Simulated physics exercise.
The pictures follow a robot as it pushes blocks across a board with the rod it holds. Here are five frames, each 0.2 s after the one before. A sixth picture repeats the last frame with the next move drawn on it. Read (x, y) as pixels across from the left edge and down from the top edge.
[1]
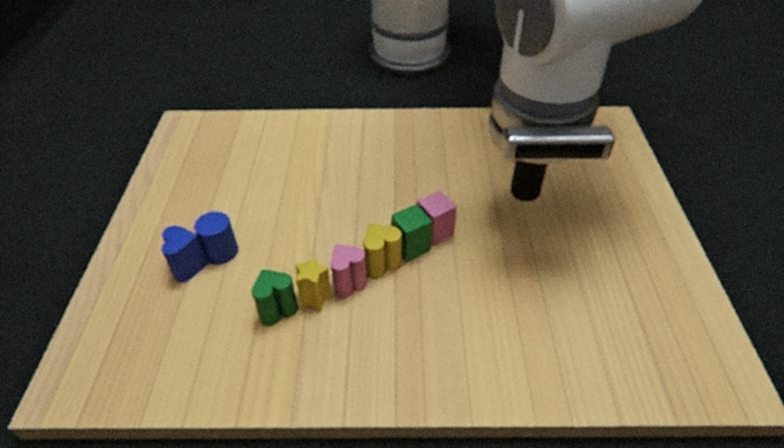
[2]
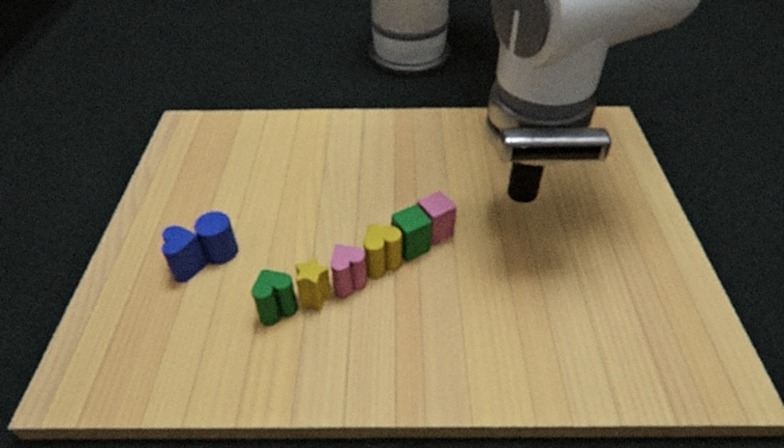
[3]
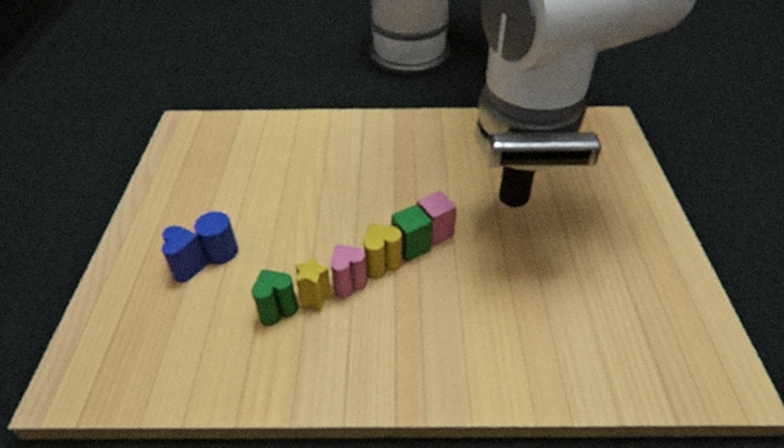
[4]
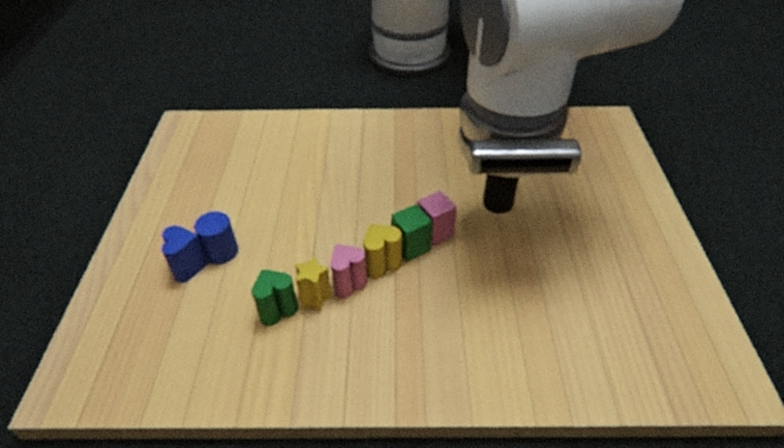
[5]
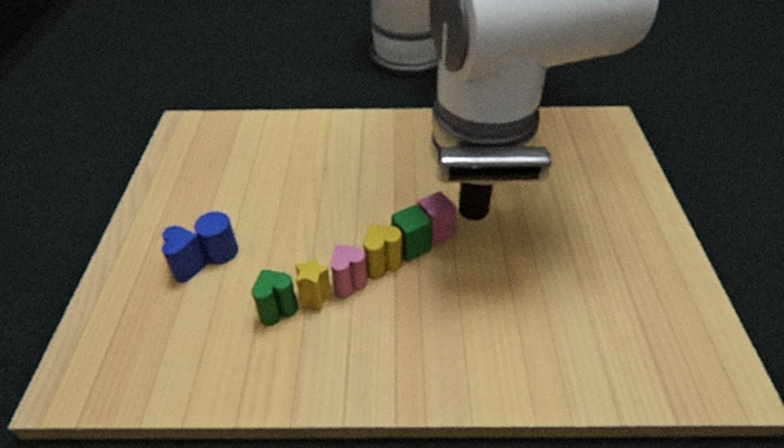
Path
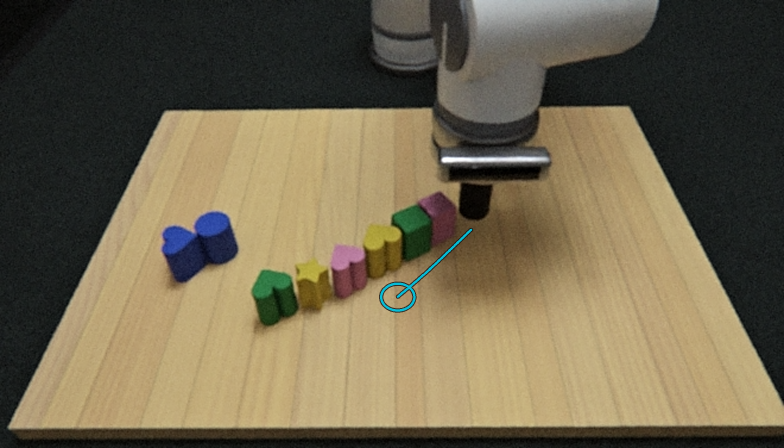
On a wooden board, a robot arm with a dark rod moves left toward the pink block beside a row of still blocks.
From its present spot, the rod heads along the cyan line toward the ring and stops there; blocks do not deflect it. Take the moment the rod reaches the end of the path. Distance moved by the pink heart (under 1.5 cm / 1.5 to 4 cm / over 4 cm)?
Distance: Less than 1.5 cm.
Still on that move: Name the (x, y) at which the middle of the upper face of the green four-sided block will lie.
It should be at about (391, 219).
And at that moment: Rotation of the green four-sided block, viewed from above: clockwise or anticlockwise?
Watching from overhead, you'd notice the green four-sided block rotating counter-clockwise.
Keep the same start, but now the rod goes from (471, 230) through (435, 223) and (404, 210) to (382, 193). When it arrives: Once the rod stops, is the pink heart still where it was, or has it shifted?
When the path is over, the pink heart has left its spot.
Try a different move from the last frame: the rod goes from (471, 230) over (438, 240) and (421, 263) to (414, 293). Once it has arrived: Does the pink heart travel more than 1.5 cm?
Short answer: No.
The drawn path runs from (471, 230) directly to (398, 297).
The first path, step by step. One third of the way, rod at (451, 233); pink heart at (340, 259); yellow heart at (370, 239); green four-sided block at (391, 219), turned 25° anticlockwise; pink four-sided block at (425, 209), turned 65° clockwise.
Two thirds of the way, rod at (425, 256); pink heart at (340, 259); yellow heart at (370, 239); green four-sided block at (391, 219), turned 25° anticlockwise; pink four-sided block at (425, 210), turned 75° clockwise.
At the end, rod at (398, 279); pink heart at (340, 259); yellow heart at (370, 239); green four-sided block at (391, 219), turned 25° anticlockwise; pink four-sided block at (425, 210), turned 75° clockwise.
